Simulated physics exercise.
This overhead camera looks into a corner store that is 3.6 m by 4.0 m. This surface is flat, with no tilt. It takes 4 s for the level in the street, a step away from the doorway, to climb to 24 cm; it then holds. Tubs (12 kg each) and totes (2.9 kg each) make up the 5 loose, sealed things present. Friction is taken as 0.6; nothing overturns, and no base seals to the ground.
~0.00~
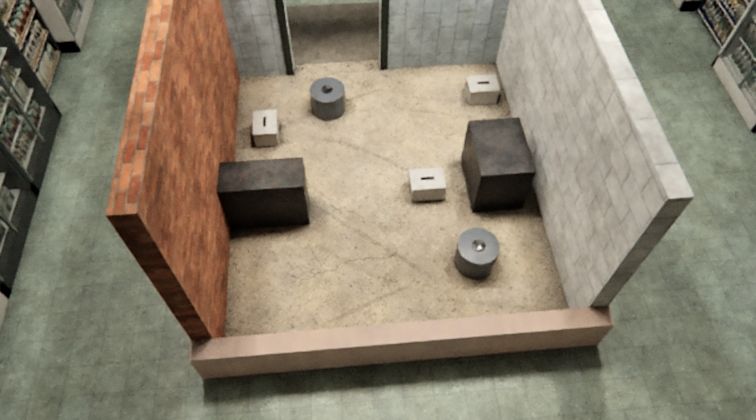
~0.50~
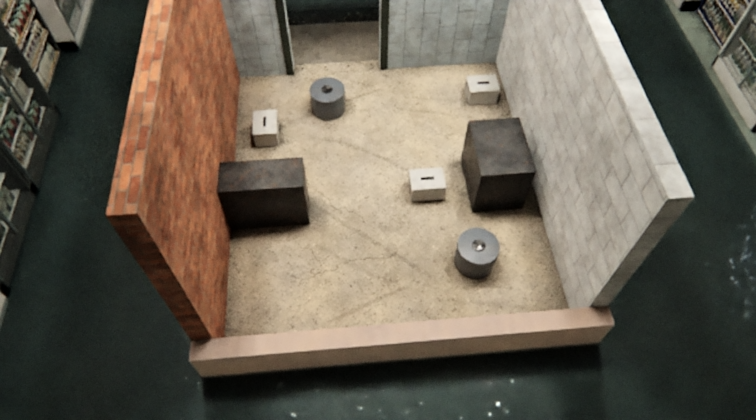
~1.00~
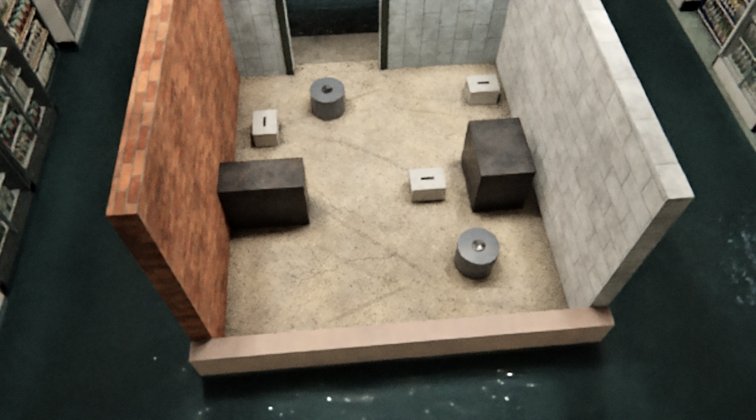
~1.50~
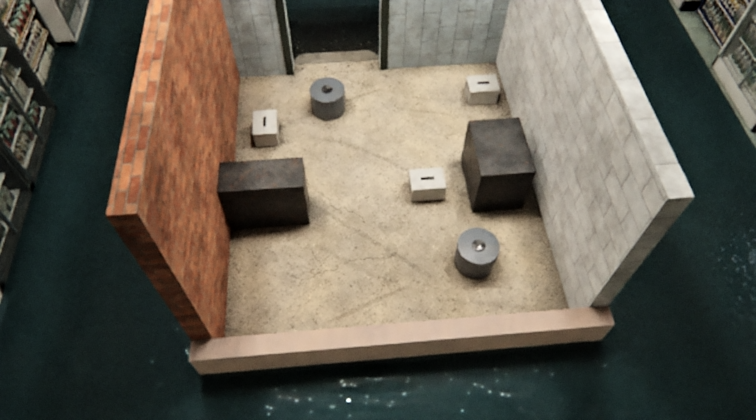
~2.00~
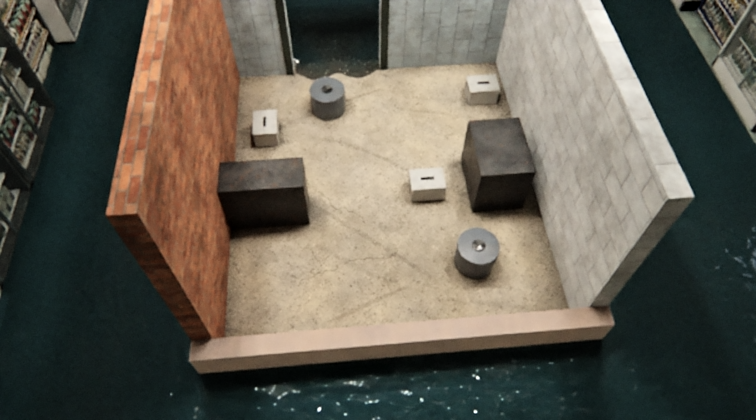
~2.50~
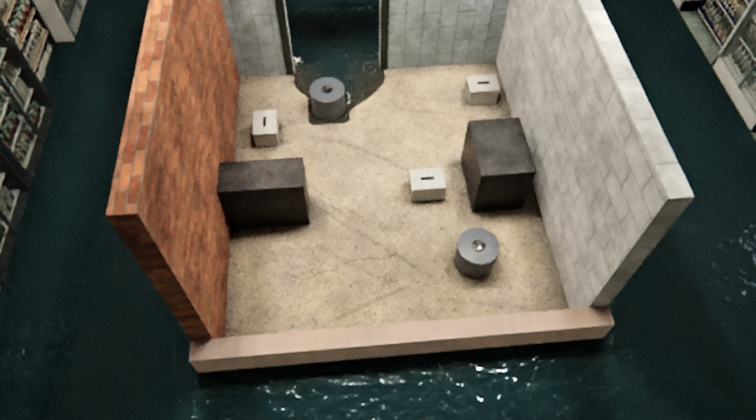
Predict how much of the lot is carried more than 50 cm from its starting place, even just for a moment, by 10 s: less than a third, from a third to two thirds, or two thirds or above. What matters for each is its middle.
It is a large fraction, two thirds or more.
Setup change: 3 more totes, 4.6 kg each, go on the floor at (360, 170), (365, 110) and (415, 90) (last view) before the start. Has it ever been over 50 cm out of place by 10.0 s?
Taking them in order, the first is beyond that distance, the second is beyond that distance and the third is within that distance.
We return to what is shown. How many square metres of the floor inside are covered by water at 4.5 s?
Around 7.0 m2 of it.
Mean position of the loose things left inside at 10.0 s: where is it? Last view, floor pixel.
The average lands around (410, 198).
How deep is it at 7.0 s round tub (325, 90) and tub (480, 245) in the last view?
Depths: Near 4 cm, then near 6 cm.
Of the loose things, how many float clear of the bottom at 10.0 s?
At that time the total is 5.
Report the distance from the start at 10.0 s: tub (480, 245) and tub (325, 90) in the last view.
In that order: 60 cm, 300 cm.
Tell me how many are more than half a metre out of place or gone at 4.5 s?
1 of them.
After 3.5 s 0 of 5 are over 50 cm from their spots; 0 afloat.
After 4.5 s 1 of 5 are over 50 cm from their spots; 1 afloat.
After 7.0 s 2 of 5 are over 50 cm from their spots; 2 afloat.
After 10.0 s 5 of 5 are over 50 cm from their spots, and 5 have been at some point; 5 afloat.
